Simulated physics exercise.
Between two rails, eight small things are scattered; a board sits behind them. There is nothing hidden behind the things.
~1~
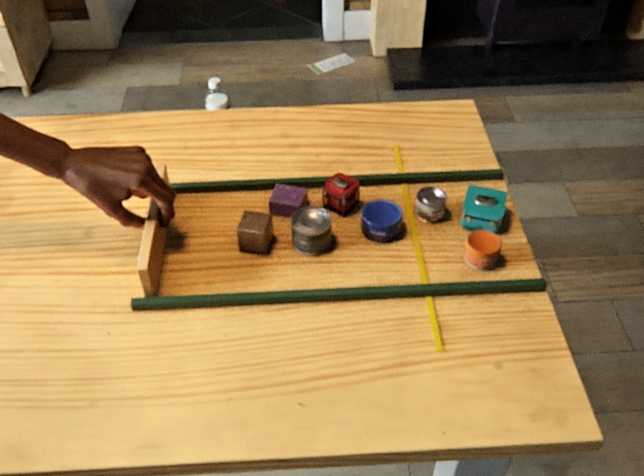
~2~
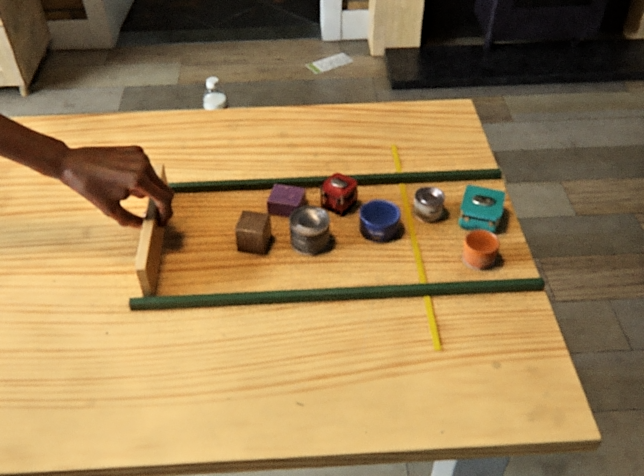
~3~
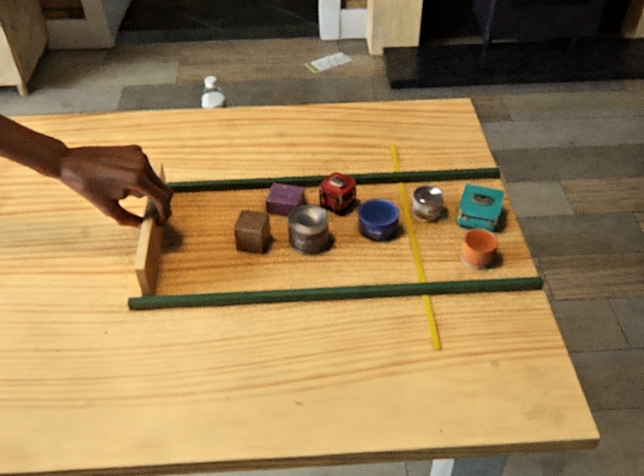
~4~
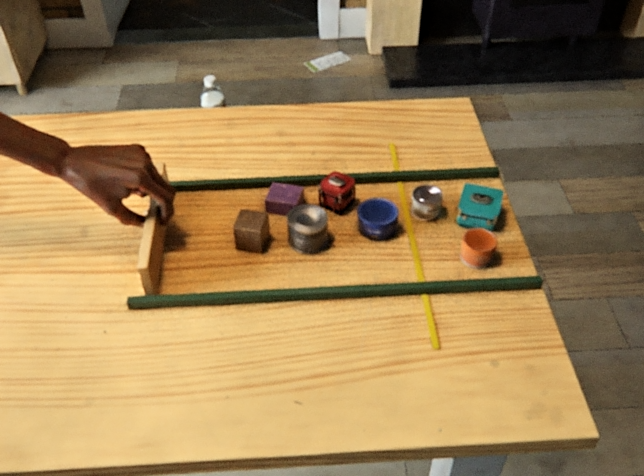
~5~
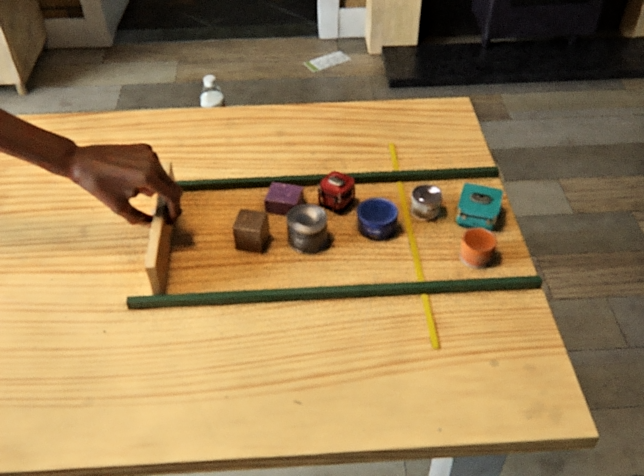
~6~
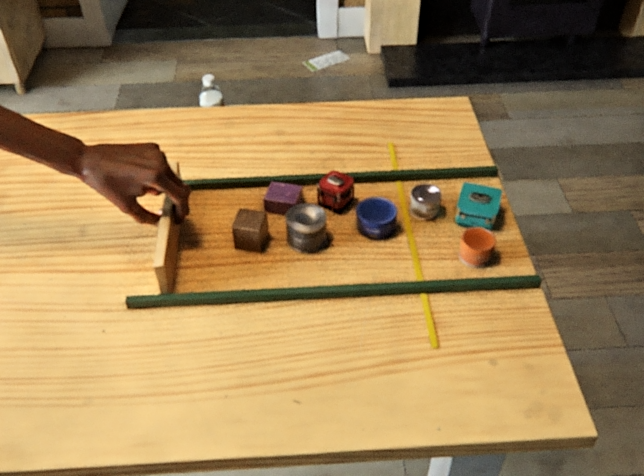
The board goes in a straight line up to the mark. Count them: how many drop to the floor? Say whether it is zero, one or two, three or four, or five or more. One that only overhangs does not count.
It is zero.
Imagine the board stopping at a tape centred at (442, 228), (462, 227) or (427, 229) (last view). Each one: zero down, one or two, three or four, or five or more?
Either one or two; one to two; none at all.
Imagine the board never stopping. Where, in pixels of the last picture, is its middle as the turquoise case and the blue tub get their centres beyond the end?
Approx. (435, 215) / approx. (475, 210) for the other.
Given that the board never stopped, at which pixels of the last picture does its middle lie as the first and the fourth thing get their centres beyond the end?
At the first moment about (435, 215), at the next about (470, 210).
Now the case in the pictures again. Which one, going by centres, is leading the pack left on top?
The turquoise case.
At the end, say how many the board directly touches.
Result: 2 in all.
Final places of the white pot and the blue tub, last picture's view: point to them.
The white pot at (475, 184), the blue tub at (451, 206).
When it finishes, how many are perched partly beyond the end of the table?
It would come to 1.
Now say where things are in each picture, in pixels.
The first frame shows turquoise case (484, 210); orange pot (482, 250); white pot (431, 205); board (156, 228); tape (414, 233).
The second frame shows orange pot (480, 250); blue tub (380, 221).
The third frame shows white pot (427, 204); purple block (286, 201).
The fourth frame shows turquoise case (480, 208); grey pot (308, 229).
The fifth frame shows orange pot (478, 248); brown block (251, 231).
The sixth frame shows turquoise case (478, 207); orange pot (477, 248); white pot (425, 202); board (170, 225); tape (409, 230).
Soon after, none off yet; turquoise case at rest near (478, 207); orange pot at rest near (477, 248); white pot at rest near (425, 202).
Then, none off yet; turquoise case at rest near (478, 207); orange pot at rest near (477, 248); white pot moved about its own width near (442, 196).
At rest, the number that fall off is zero.
